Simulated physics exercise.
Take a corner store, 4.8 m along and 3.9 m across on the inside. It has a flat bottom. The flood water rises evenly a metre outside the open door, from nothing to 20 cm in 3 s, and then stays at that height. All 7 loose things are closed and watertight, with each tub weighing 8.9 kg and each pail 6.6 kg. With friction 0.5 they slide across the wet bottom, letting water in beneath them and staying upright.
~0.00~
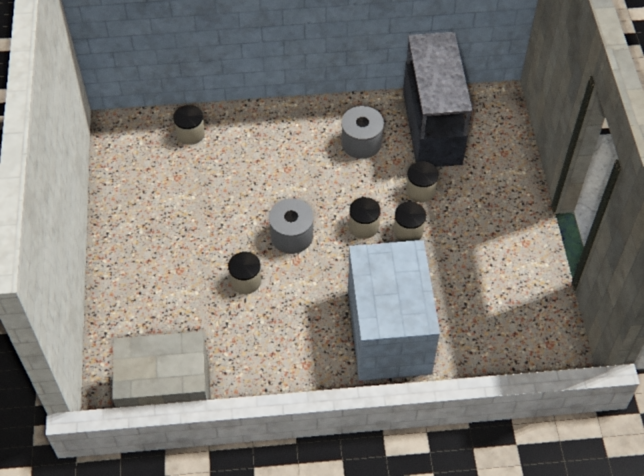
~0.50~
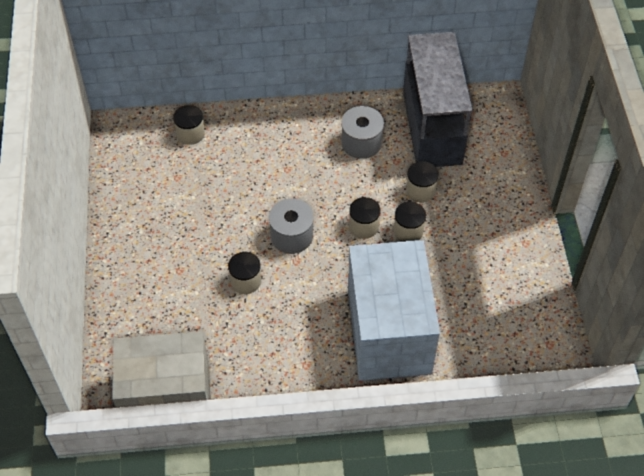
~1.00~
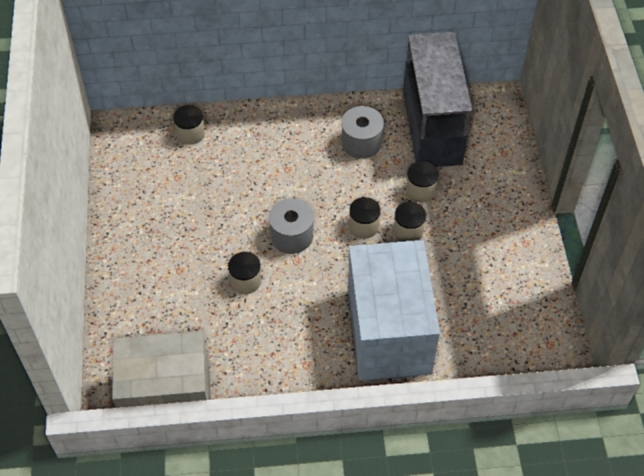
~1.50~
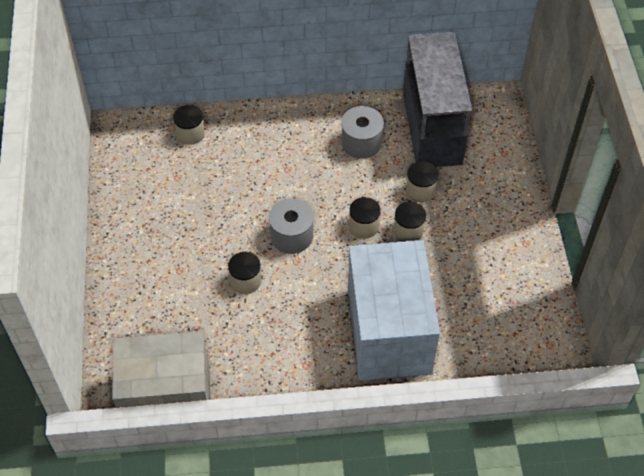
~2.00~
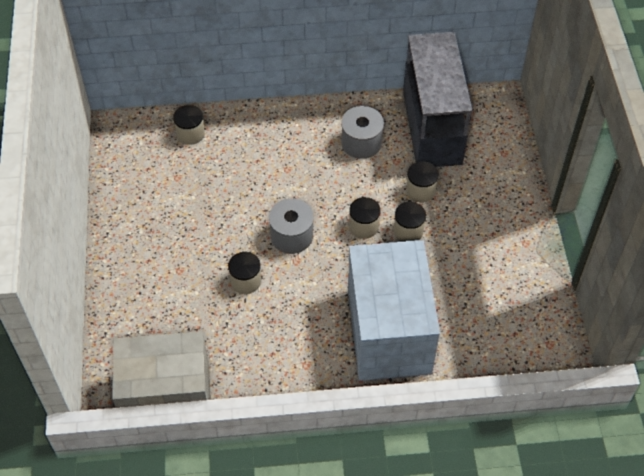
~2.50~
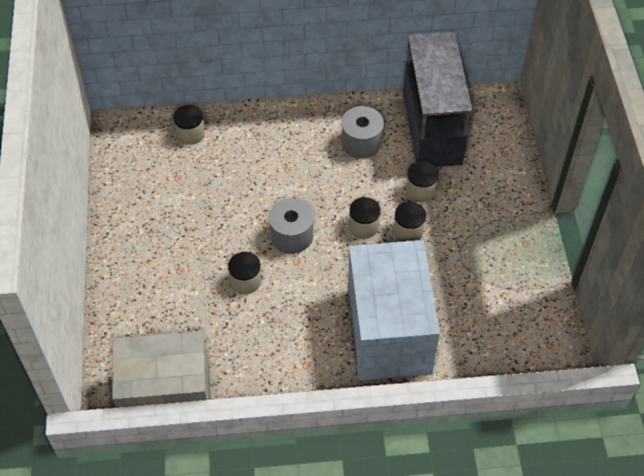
A roofless store with a speckled floor, a blue back wall and an open doorway on the right is seen from high above. Two grey cylinders and five smaller black-topped pale ones stand around a light blue block, with a dark grey-topped cabinet behind and a low grey block front left. Green water covers the checkered ground outside, then spreads thinly just inside the doorway, while the objects and camera stay still.
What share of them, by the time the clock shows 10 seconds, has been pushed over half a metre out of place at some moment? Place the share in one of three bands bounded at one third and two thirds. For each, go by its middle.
My guess is it lands in the middle band.
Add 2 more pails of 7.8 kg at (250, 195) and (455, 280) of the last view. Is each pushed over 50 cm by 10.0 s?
First one stays within it, second one stays within it.
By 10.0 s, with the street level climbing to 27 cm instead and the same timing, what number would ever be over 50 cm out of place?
I count 5 of them in that case.
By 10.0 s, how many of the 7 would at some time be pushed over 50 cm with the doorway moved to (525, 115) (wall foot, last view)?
The answer then is 0.
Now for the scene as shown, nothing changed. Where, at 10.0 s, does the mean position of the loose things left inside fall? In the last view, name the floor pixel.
Averaged position, last view: Near pixel (265, 198).
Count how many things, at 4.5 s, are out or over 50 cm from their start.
That would be 0.
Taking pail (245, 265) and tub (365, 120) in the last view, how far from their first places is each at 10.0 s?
Respectively 10 and 10 cm.
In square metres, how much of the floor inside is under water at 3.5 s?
My estimate is roughly 3.5 m2.
After 3.5 s 0 of 7 are over 50 cm from their spots; 0 afloat.
After 4.5 s 0 of 7 are over 50 cm from their spots; 0 afloat.
After 7.0 s 2 of 7 are over 50 cm from their spots; 0 afloat.
After 10.0 s 4 of 7 are over 50 cm from their spots, and 4 have been at some point; 0 afloat.
